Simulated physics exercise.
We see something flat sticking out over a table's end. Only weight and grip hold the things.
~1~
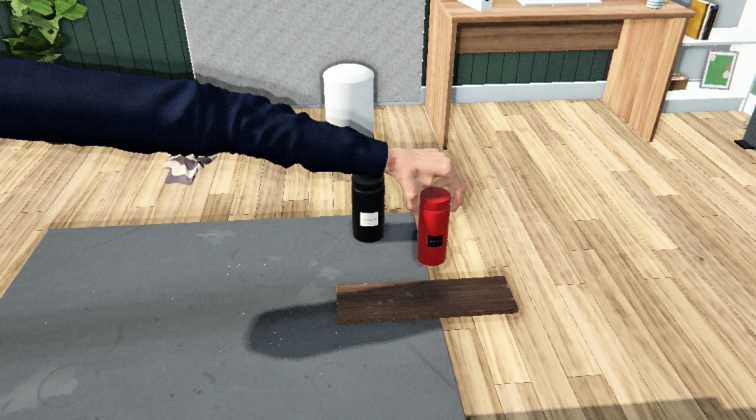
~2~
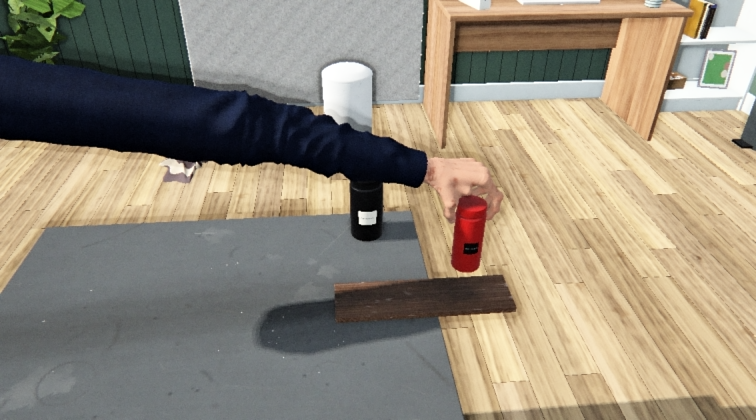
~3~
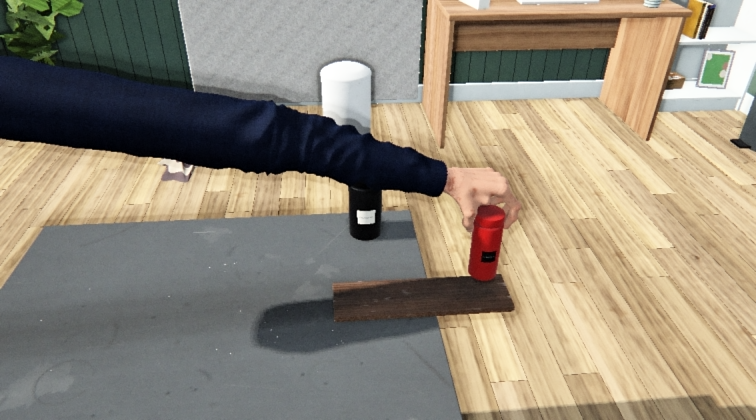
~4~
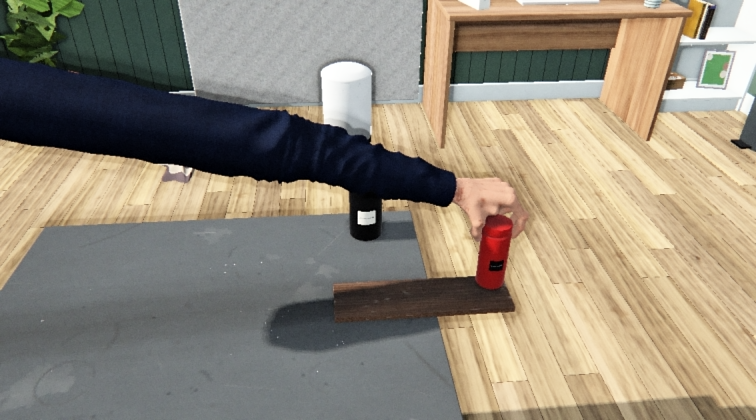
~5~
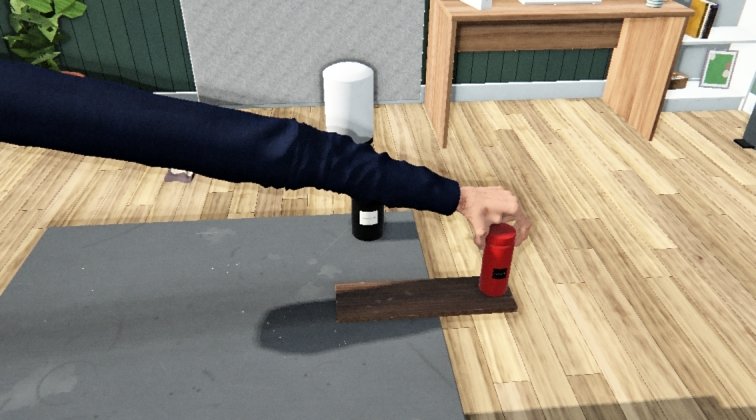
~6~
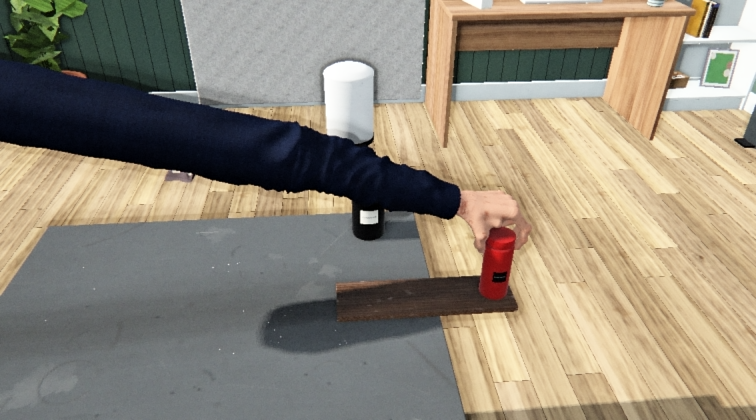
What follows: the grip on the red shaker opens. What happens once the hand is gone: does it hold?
In the end the board comes down.
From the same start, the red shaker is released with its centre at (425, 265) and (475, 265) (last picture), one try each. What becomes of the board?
In the first case it holds; in the second case it goes over.
Then, 0.40 s past the last view, red shaker now down on the floor or falling; brown board rocked 63° from its first pose.
Then, 0.60 s past the last view, brown board now down on the floor or falling.
Then, 0.70 s past the last view, things are still on the move.
Finally, down on the floor or falling, red shaker and brown board; black jar still in place. The board tips off the edge.
